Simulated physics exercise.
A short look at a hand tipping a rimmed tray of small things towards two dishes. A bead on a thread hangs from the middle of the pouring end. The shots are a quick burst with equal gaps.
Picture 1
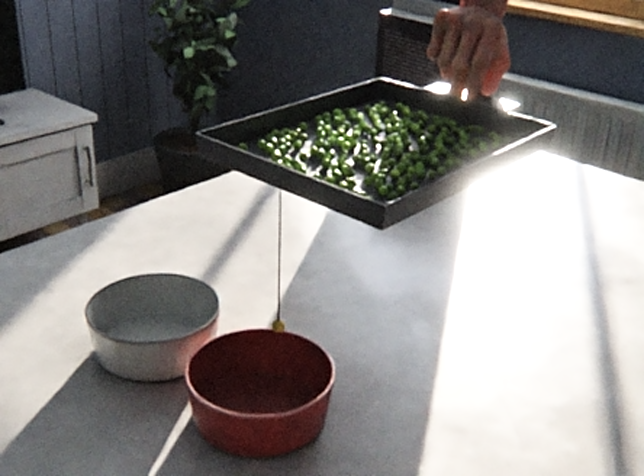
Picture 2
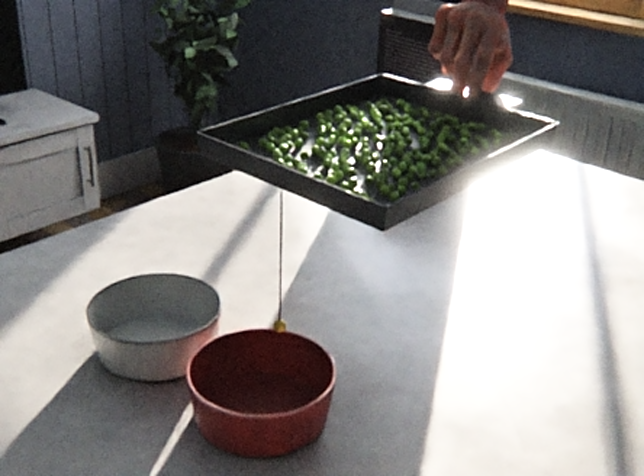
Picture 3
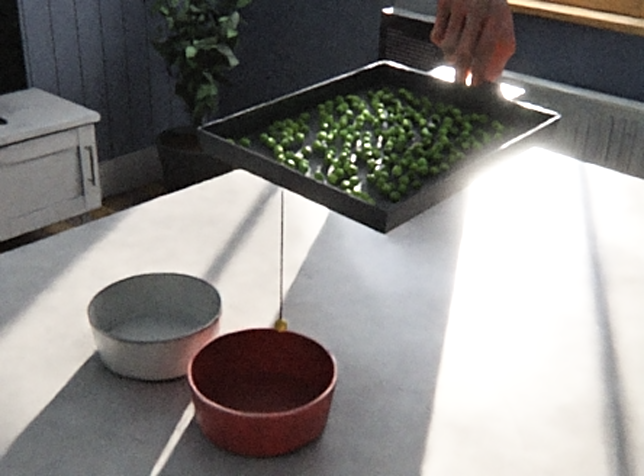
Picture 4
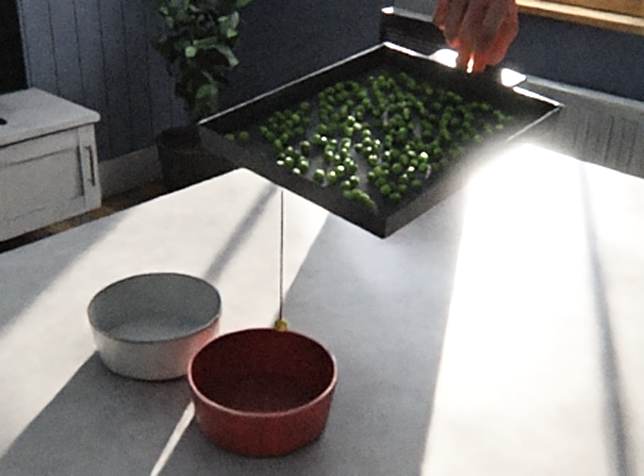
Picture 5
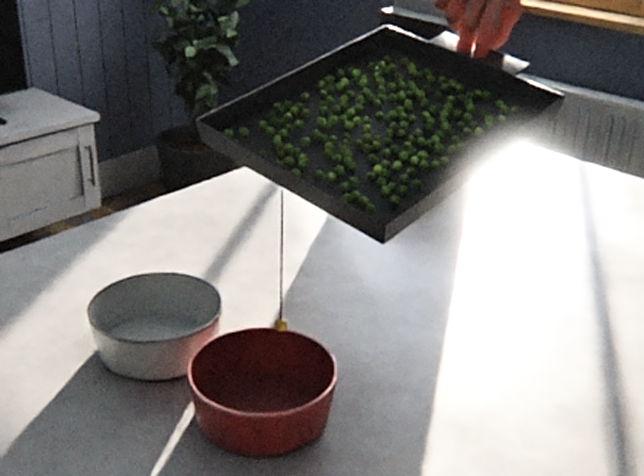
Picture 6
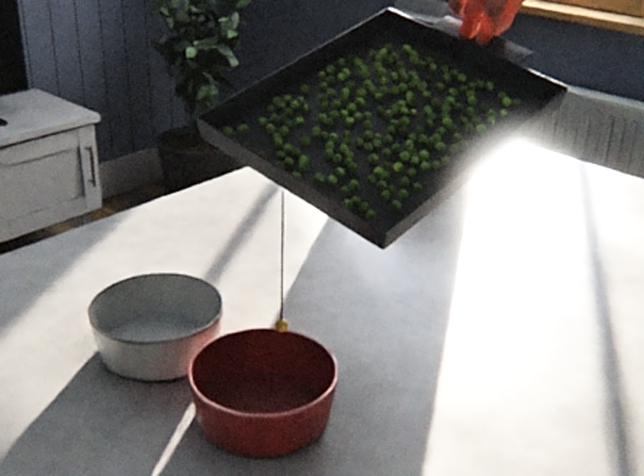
A hand gradually tilts a dark tray of small green peas above two round dishes.
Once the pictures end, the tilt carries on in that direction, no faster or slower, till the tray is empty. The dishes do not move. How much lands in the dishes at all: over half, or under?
They take less than half between them.
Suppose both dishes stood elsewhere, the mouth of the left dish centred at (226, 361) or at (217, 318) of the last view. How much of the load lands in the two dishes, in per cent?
Near 20 % and 90 %.
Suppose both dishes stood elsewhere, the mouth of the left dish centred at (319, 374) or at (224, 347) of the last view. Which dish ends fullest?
At the first place the left-hand dish, at the second the right one.
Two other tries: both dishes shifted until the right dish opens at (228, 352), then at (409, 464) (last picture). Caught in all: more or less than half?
At the first place not half, at the second below a half.
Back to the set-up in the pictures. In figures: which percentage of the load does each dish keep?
Left dish near 0 in a hundred; right dish near 20.
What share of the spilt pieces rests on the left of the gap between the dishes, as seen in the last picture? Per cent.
It comes to 0 per cent or so.
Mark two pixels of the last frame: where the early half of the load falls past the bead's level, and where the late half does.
The first part at (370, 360); the rest at (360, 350).
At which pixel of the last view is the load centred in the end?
Close to (364, 440).
Shortly afterwards, tray tipped steeply; all but a few on the tray; only a few in the air.
Next, tray tipped right over; the bulk on the tray; a little outside both; only a few in the air.
Some moments later, tray tipped past a quarter turn; near a quarter in the right dish; the bulk outside both.
In the end, tray tipped past a quarter turn; near a quarter in the right dish; none at all in the left dish; the bulk outside both.
